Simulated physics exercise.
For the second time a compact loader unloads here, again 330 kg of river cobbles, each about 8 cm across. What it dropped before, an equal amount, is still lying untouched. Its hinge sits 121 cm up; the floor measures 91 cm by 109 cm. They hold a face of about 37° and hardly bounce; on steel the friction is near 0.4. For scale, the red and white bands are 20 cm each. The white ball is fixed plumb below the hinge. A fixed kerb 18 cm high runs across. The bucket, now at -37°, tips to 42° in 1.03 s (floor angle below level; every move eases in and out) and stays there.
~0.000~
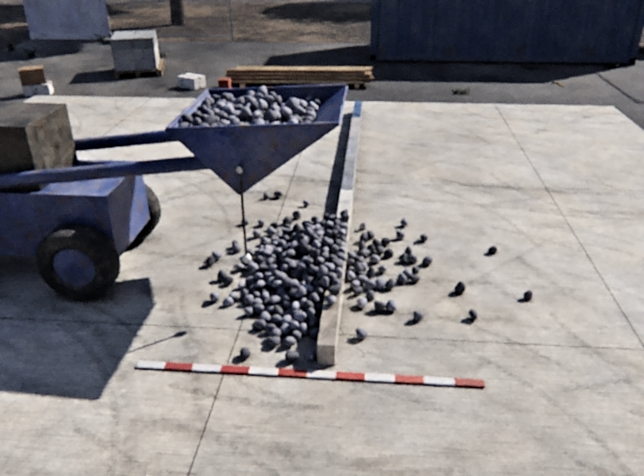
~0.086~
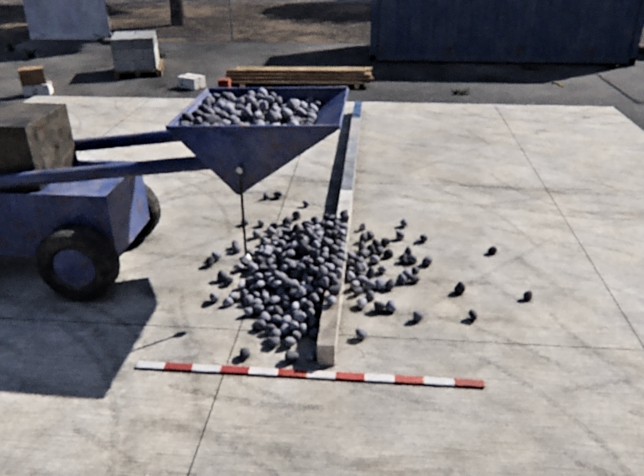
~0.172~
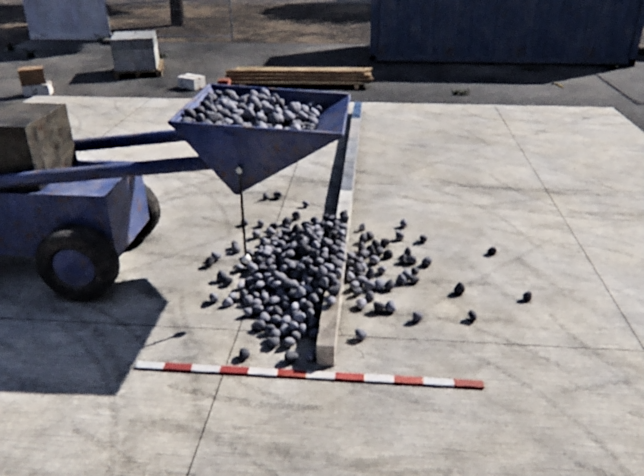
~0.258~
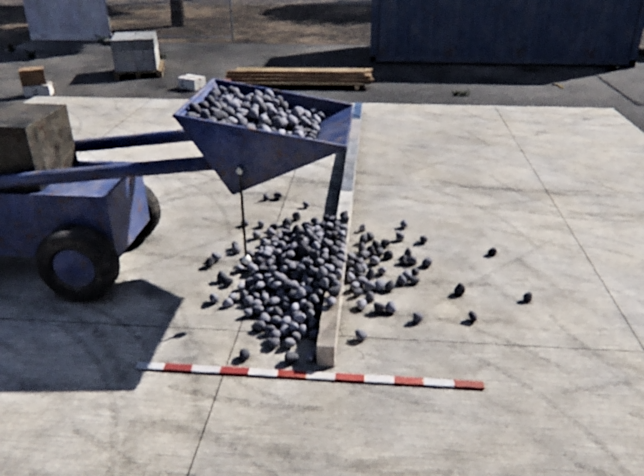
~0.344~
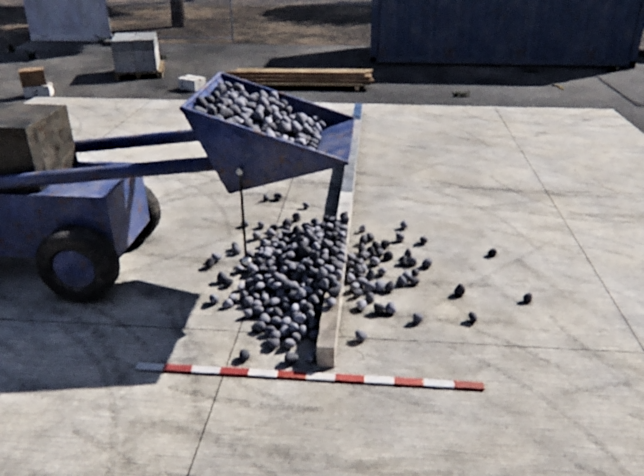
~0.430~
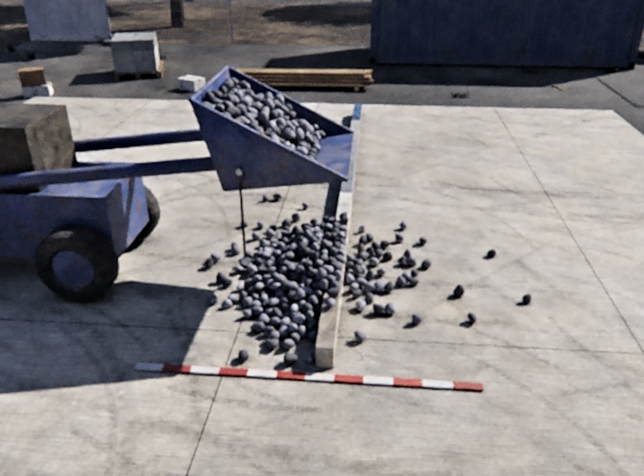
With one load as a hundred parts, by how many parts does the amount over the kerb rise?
Close to 93 parts in a hundred.
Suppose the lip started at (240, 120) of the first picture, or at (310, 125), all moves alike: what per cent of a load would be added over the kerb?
About 0 and 60 per cent.
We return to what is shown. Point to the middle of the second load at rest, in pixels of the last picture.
Around (389, 271).
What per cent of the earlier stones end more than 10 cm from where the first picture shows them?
Roughly 10 per cent of them.
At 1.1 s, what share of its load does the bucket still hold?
About 60 per cent.
After 0.8 s the floor is at 29°; in per cent of one load, 100 in the bucket, 88 on this side of the kerb, 12 over the kerb; the foremost stones are at (453, 280).
After 1.1 s the floor is at 42°; in per cent of one load, 61 in the bucket, 113 on this side of the kerb, 26 over the kerb; the foremost stones are at (453, 280).
After 1.5 s the floor is at 42°; in per cent of one load, 6 in the bucket, 111 on this side of the kerb, 83 over the kerb; the foremost stones are at (470, 289).
After 4.1 s the floor is at 42°; in per cent of one load, 0 in the bucket, 95 on this side of the kerb, 105 over the kerb; the foremost stones are at (566, 299). Net gain over the kerb, 93.
